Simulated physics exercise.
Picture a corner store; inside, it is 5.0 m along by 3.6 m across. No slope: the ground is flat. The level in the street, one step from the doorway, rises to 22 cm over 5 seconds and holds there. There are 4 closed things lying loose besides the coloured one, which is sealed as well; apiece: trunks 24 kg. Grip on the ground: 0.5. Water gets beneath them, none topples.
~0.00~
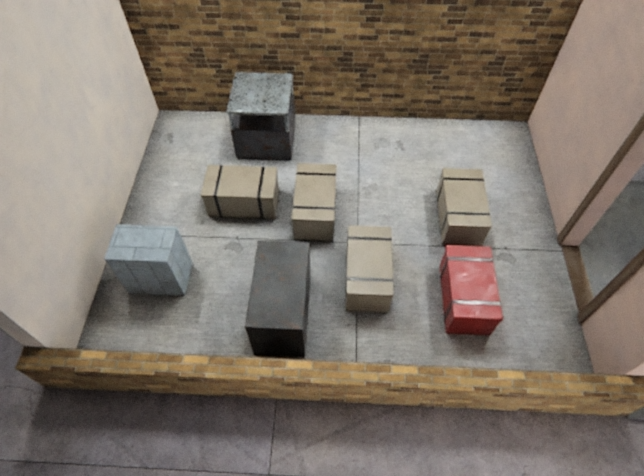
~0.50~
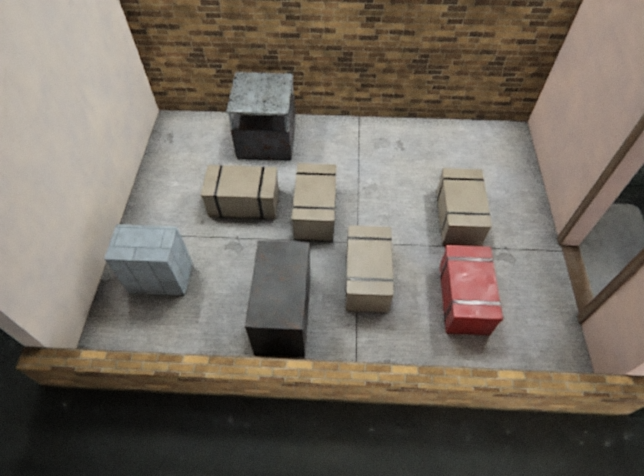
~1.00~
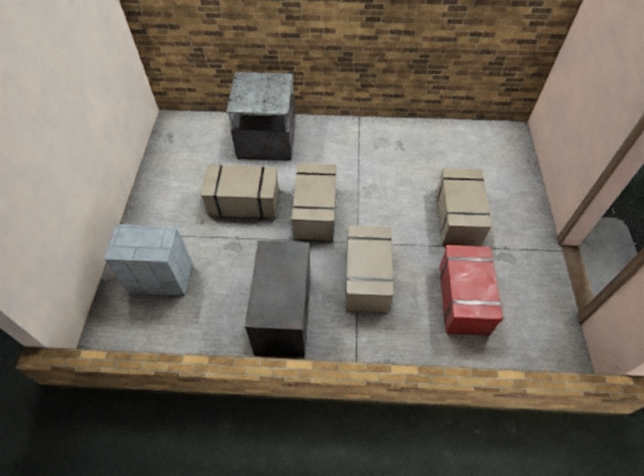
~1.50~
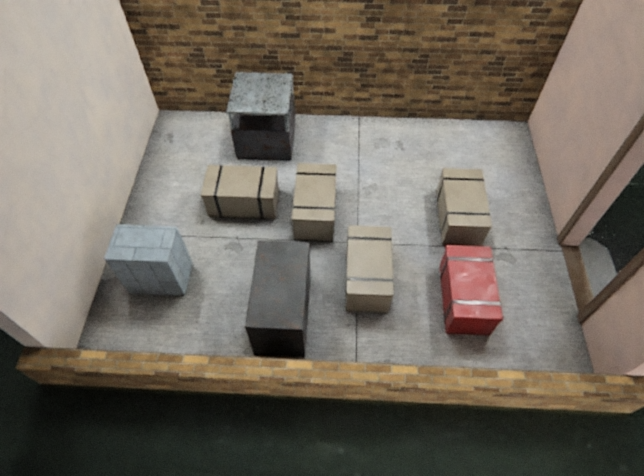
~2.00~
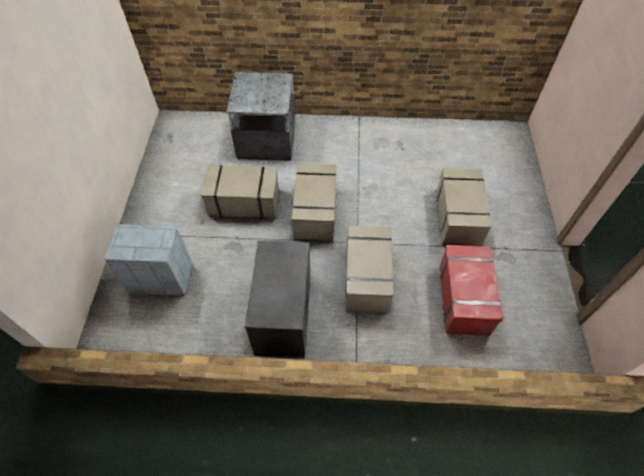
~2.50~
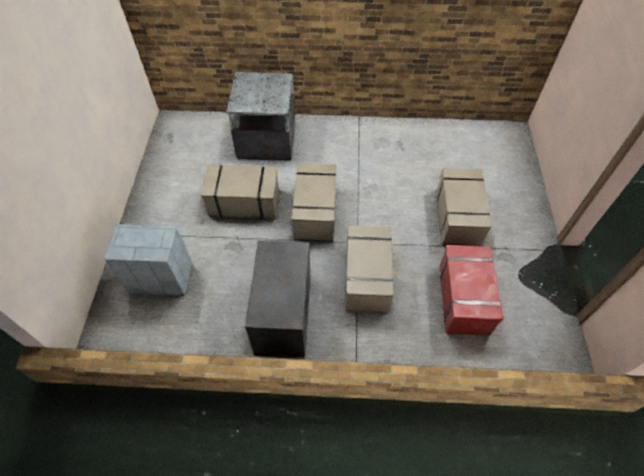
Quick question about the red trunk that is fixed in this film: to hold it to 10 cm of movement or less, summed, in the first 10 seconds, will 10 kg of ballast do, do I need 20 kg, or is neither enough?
Neither is enough.
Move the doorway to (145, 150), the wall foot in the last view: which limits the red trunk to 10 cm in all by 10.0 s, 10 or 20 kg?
There even the lighter works.
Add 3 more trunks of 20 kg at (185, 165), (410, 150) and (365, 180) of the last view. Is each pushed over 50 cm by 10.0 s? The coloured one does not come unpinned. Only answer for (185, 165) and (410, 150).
Well, below half a metre and then beyond half a metre.
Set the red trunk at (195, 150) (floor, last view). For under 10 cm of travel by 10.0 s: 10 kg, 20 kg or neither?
Outcome - success with both.
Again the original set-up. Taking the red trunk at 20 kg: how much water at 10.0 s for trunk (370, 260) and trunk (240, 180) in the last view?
About 9 and 2 cm.
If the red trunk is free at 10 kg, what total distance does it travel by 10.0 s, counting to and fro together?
Total path: Roughly 200 cm.
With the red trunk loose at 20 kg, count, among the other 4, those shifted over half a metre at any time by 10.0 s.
Result: 1.
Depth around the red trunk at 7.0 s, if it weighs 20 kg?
Around 10 cm.
After 3.5 s the red trunk would be 0 cm from its start with 10 kg and 0 cm from its start with 20 kg; 2 cm of water round it then.
After 4.5 s the red trunk would be 45 cm from its start with 10 kg and 21 cm from its start with 20 kg; 4 cm of water round it then.
After 7.0 s the red trunk would be 127 cm from its start with 10 kg and 125 cm from its start with 20 kg; 10 cm of water round it then.
After 10.0 s the red trunk would be 93 cm from its start with 10 kg and 107 cm from its start with 20 kg; 12 cm of water round it then.
